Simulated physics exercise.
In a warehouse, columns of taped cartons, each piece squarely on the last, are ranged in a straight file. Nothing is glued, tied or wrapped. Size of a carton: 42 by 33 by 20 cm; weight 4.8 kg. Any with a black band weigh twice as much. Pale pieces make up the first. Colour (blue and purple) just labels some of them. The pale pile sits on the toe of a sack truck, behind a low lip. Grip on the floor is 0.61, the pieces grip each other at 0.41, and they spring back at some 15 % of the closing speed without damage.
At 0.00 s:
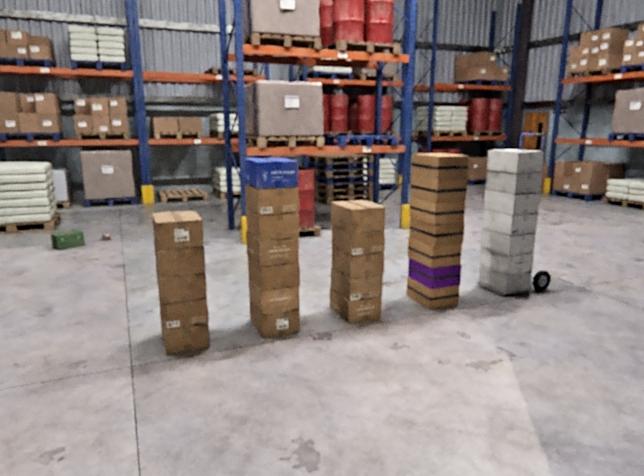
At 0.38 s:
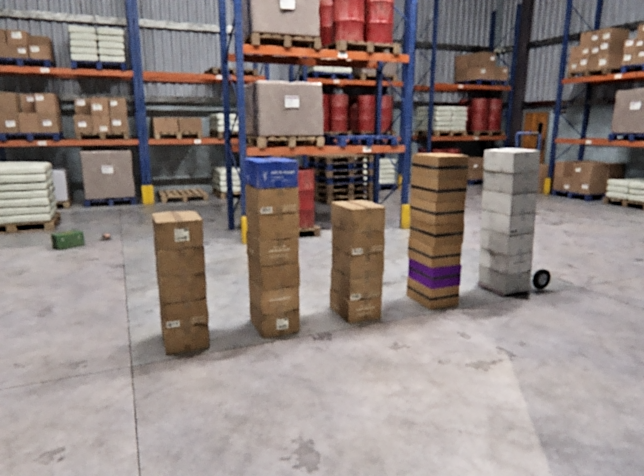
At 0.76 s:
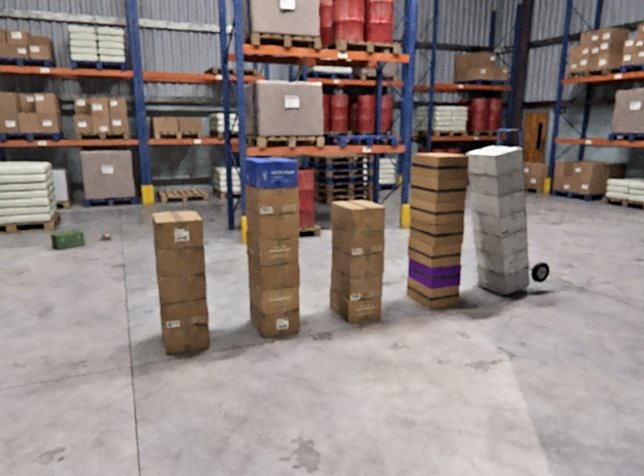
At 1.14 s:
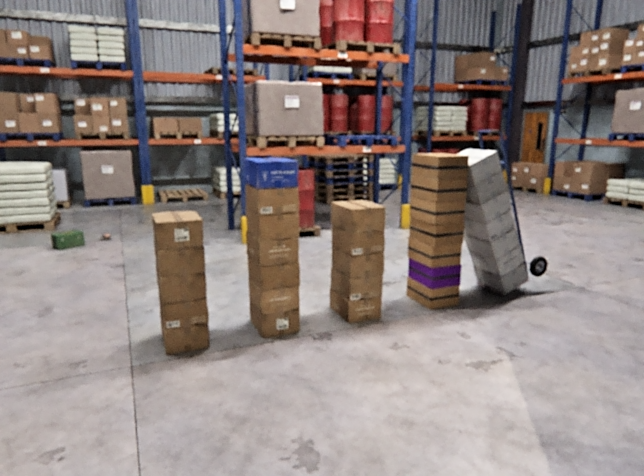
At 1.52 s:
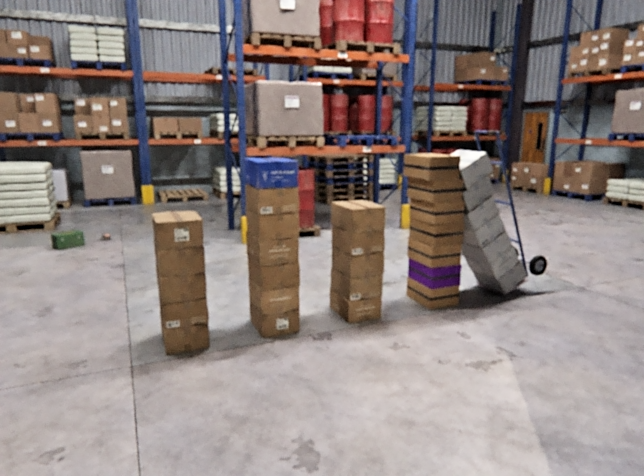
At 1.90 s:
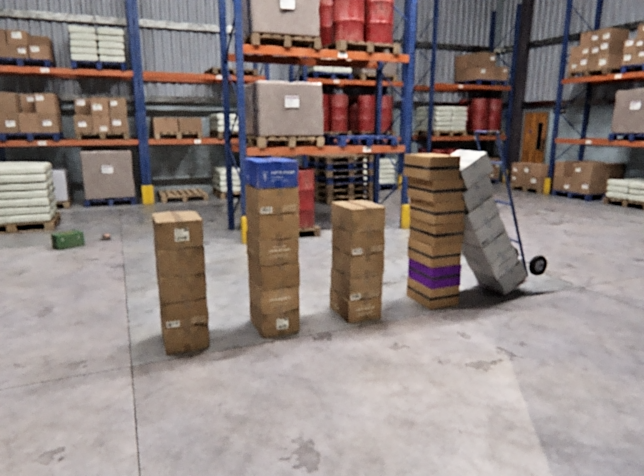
A pale stack of boxes on a sack truck at the right end of a row tilts left, slowly, then further, until it leans against the neighbouring brown stack, whose upper cartons shift slightly left. Four brown carton columns, one blue-topped and one with a purple band, stand left of it. The still camera faces a concrete warehouse floor backed by blue-and-orange racking.
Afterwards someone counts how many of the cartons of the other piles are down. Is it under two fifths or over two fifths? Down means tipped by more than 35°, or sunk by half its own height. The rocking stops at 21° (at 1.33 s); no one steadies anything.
Ending down: Less than two fifths.
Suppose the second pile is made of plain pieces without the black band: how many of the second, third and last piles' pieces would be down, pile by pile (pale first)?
In that case second 7, third 5, last 4.
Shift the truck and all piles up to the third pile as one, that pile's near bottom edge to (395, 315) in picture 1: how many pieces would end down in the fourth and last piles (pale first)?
Then fourth 0, last 0.
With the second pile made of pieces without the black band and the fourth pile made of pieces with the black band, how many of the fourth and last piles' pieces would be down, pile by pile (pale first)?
In that case fourth 0, last 0.
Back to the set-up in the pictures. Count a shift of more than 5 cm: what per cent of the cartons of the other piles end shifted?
It is 5 per cent.
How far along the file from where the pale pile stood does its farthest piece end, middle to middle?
Roughly 60 cm along.
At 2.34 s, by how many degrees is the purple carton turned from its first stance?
Roughly 0°.
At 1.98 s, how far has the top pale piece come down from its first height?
About 10 cm.
By 1.98 s, 0 of the pale pile down; none of the 24 other cartons down, 2 disturbed.
When it is over (2.4 s), 0 of the pale pile down; none of the 24 other cartons down, 2 disturbed; purple carton unmoved; blue carton unmoved. That is 0 per cent. In pixels of the last frame, middles, purple carton near (434, 271), blue carton near (270, 172).
